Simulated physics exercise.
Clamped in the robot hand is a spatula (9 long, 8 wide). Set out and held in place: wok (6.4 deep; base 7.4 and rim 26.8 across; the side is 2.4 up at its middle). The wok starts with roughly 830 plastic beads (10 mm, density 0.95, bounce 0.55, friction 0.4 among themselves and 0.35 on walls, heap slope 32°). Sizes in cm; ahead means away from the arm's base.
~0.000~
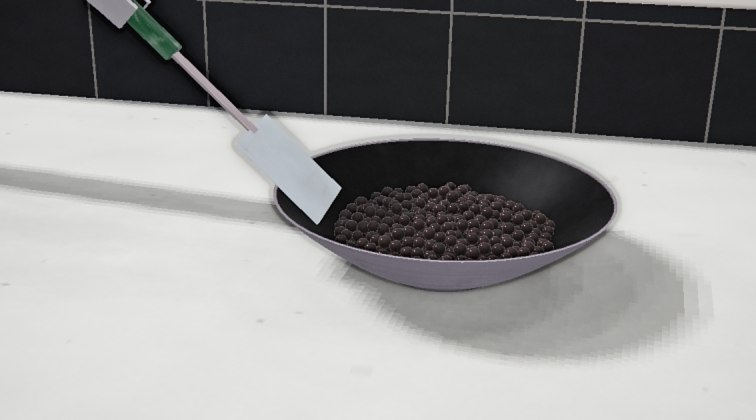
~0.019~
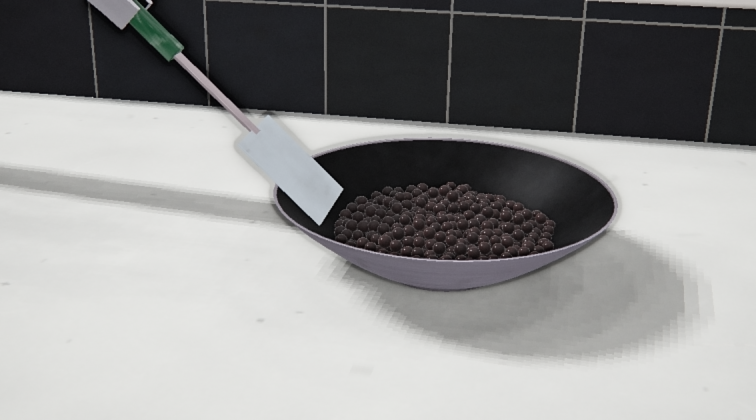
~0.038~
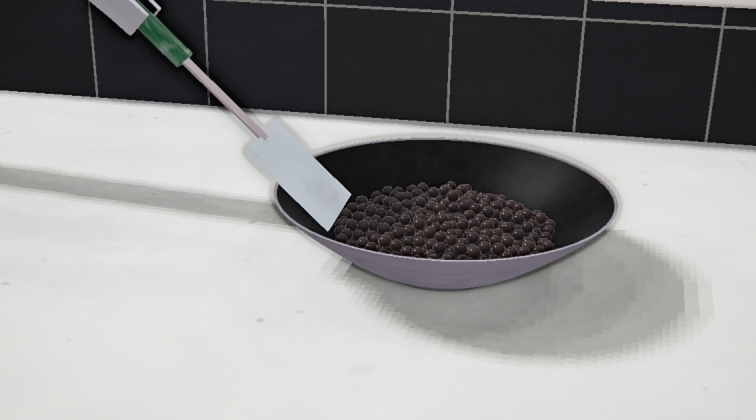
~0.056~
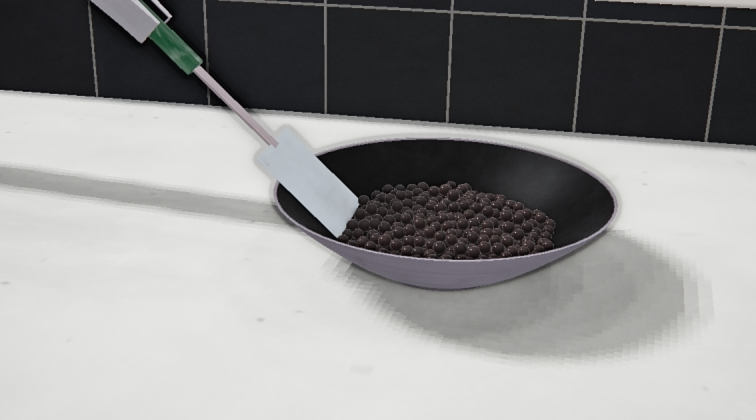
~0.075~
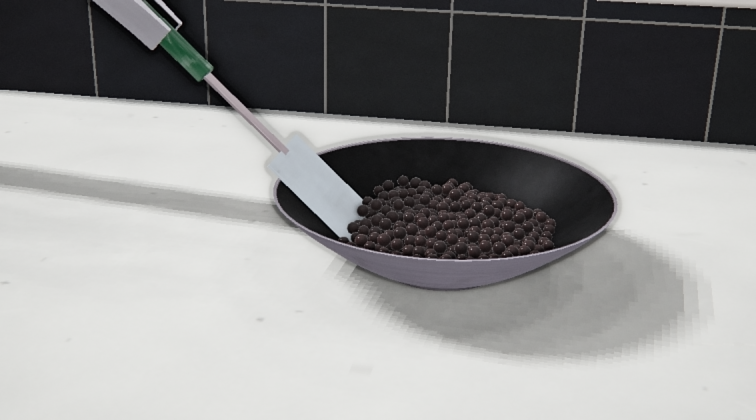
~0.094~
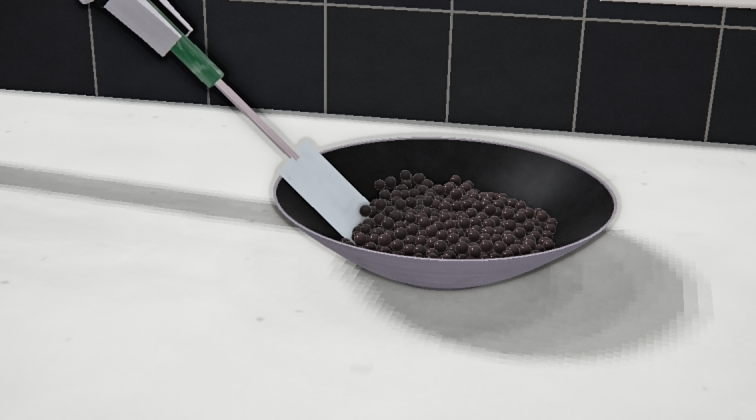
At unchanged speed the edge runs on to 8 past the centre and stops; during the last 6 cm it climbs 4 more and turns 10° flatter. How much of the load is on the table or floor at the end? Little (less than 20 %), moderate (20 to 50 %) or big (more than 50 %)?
A little share, less than 20 %, ends on the table or floor.
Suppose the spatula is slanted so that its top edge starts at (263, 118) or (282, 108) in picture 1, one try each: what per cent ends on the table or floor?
Some 15 and 20 per cent.
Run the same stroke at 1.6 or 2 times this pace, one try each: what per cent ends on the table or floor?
Some 30 and 40 per cent.
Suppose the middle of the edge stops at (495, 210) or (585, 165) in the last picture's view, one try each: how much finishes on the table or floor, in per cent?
Some 0 and 30 per cent.
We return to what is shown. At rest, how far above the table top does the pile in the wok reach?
Some 7.5 cm.
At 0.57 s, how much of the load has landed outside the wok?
Roughly 10 per cent.
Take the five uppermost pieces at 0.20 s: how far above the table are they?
Roughly 6 cm.
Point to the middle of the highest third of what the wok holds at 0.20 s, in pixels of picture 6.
Near (490, 216).
After 0.20 s, sloping 43°, highest piece 6 above the table; 826 in the wok.
After 0.31 s, sloping 39°, highest piece 8 above the table; 826 in the wok.
After 0.57 s, sloping 33°, highest piece 9 above the table; 724 in the wok, 80 on the table or floor, 22 on the blade or in flight.
After 1.62 s, sloping 33°, highest piece 7 above the table; 721 in the wok, 105 on the table or floor.
At rest, 721 in the wok, 105 on the table or floor. That is 13 % on the table or floor.
